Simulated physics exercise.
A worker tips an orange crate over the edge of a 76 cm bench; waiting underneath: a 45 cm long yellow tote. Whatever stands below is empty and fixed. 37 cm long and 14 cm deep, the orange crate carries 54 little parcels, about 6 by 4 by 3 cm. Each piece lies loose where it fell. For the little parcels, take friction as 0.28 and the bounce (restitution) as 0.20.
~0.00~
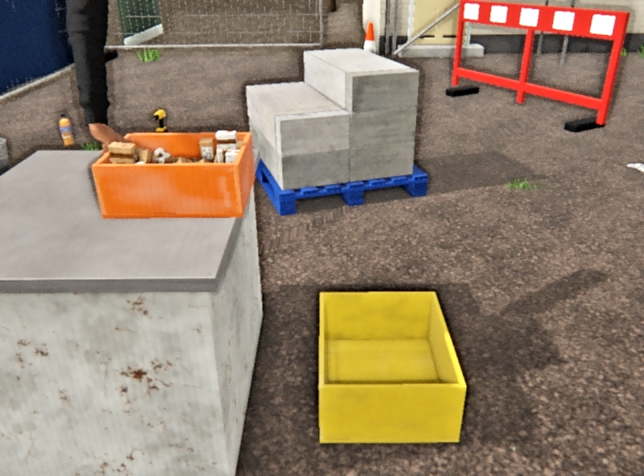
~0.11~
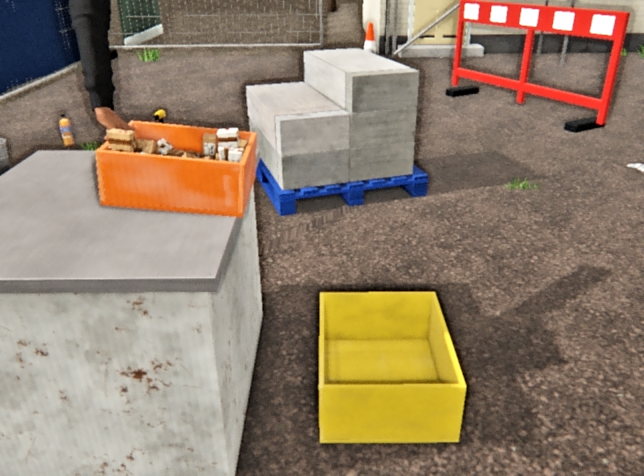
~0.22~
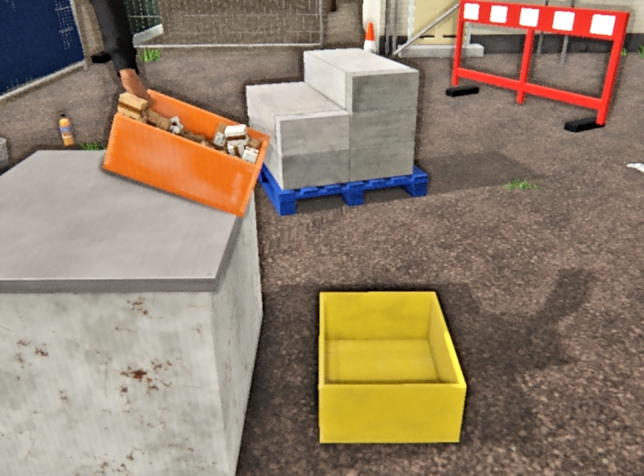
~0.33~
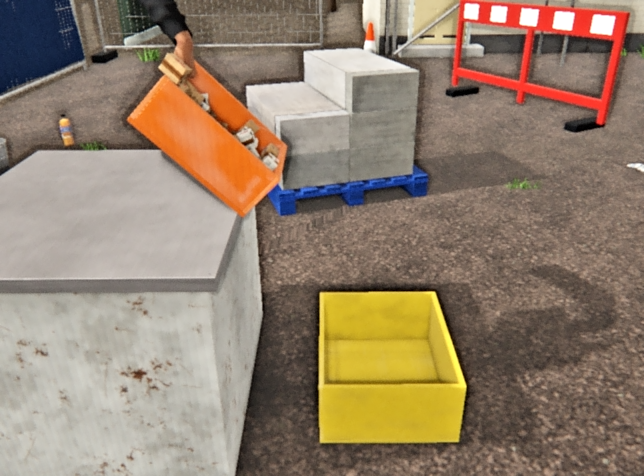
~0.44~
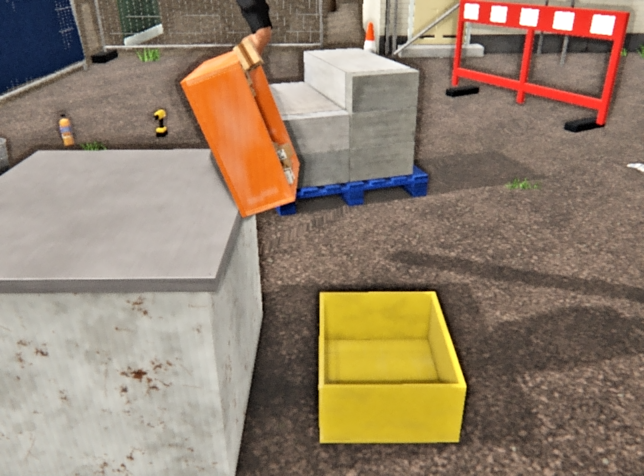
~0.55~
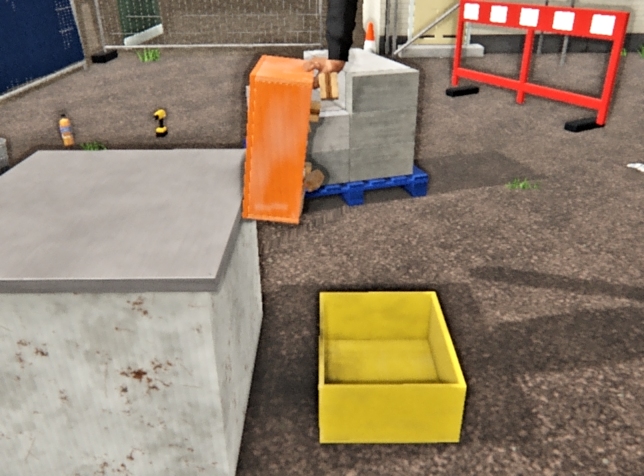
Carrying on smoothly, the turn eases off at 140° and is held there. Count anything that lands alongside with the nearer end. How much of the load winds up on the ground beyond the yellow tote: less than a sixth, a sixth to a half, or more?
Shy of a sixth.
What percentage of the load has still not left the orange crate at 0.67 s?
Roughly 60 percent.
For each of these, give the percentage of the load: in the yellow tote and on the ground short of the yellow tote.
I'd put it at about 95 percent, then about 5 percent.
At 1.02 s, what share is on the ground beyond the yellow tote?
Some 5 per cent by then.
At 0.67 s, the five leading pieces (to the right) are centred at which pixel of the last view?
Their centre is around (373, 187).
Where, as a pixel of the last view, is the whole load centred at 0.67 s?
Near pixel (321, 193).
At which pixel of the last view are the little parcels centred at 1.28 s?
The centre sits near (403, 377).
After 0.67 s, tilt 121°; 32 still in the orange crate and 22 in the air.
After 0.81 s, tilt 138°; 3 still in the orange crate, 1 in the yellow tote and 50 in the air.
After 1.02 s, tilt 140°; 47 in the yellow tote, 2 on the ground beyond the yellow tote and 5 in the air.
Final count (at 1.28 s), 50 in the yellow tote, 2 on the ground short of the yellow tote and 2 on the ground beyond the yellow tote. Asked share, 2 of 54, 4 per cent.
